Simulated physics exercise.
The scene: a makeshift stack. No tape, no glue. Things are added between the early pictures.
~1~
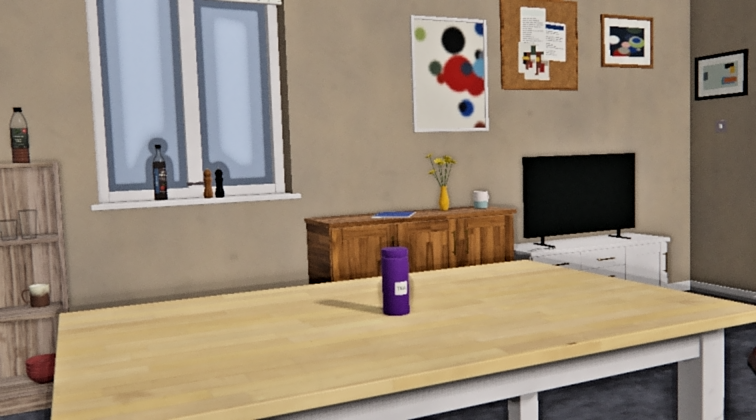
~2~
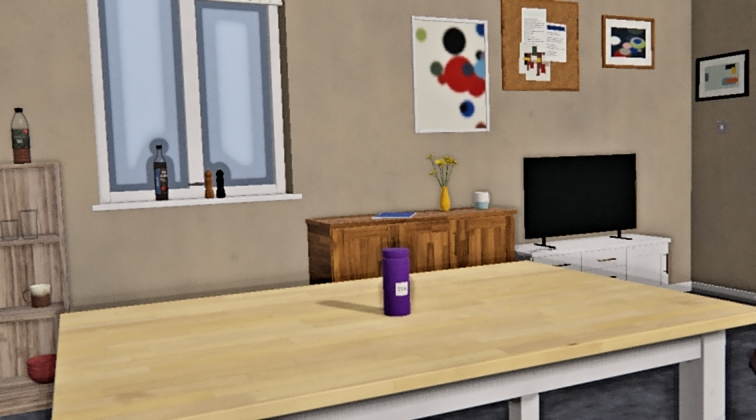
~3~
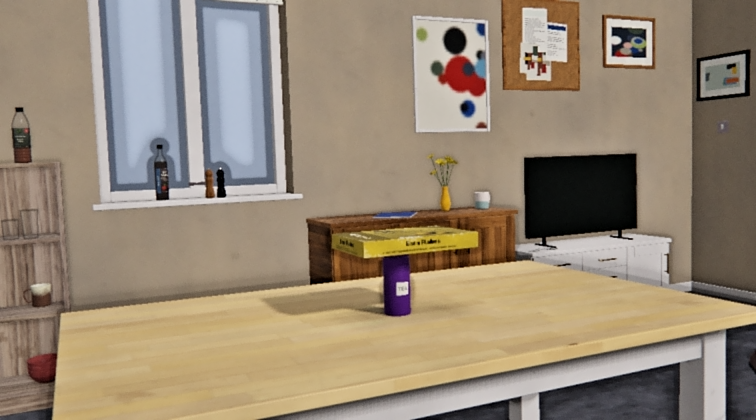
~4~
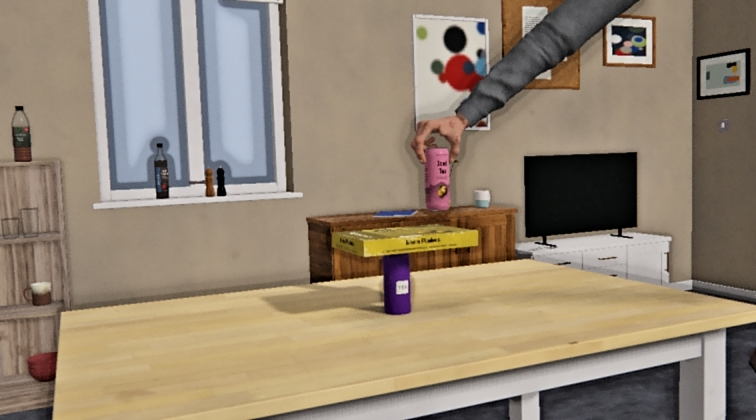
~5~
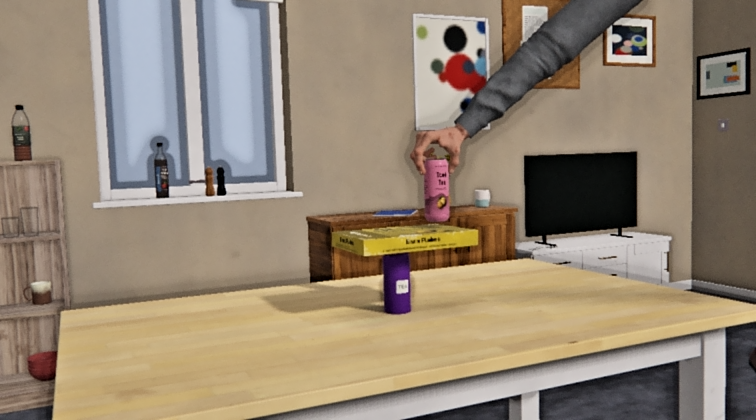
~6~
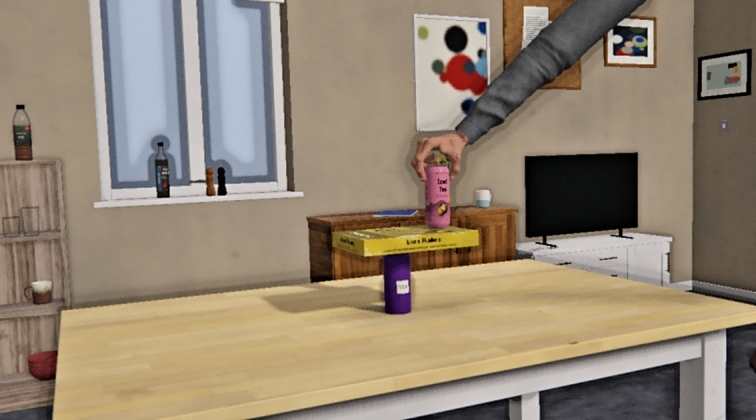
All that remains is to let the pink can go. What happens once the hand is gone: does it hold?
As it turns out, it loses its balance.
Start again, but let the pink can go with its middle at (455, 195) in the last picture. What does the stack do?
Then it gives way.
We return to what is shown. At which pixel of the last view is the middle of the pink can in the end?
Near (479, 288).
Then, 0.50 s past the last view, pink can now fallen; yellow packet rocked 57° from its first pose.
Then, 0.80 s past the last view, yellow packet now fallen.
Then, 1.10 s past the last view, purple jar rocked 67° from its first pose.
Finally, fallen, purple jar, pink can and yellow packet. Final places as the last picture's camera would see them, pink can near (479, 288). The stack comes apart.
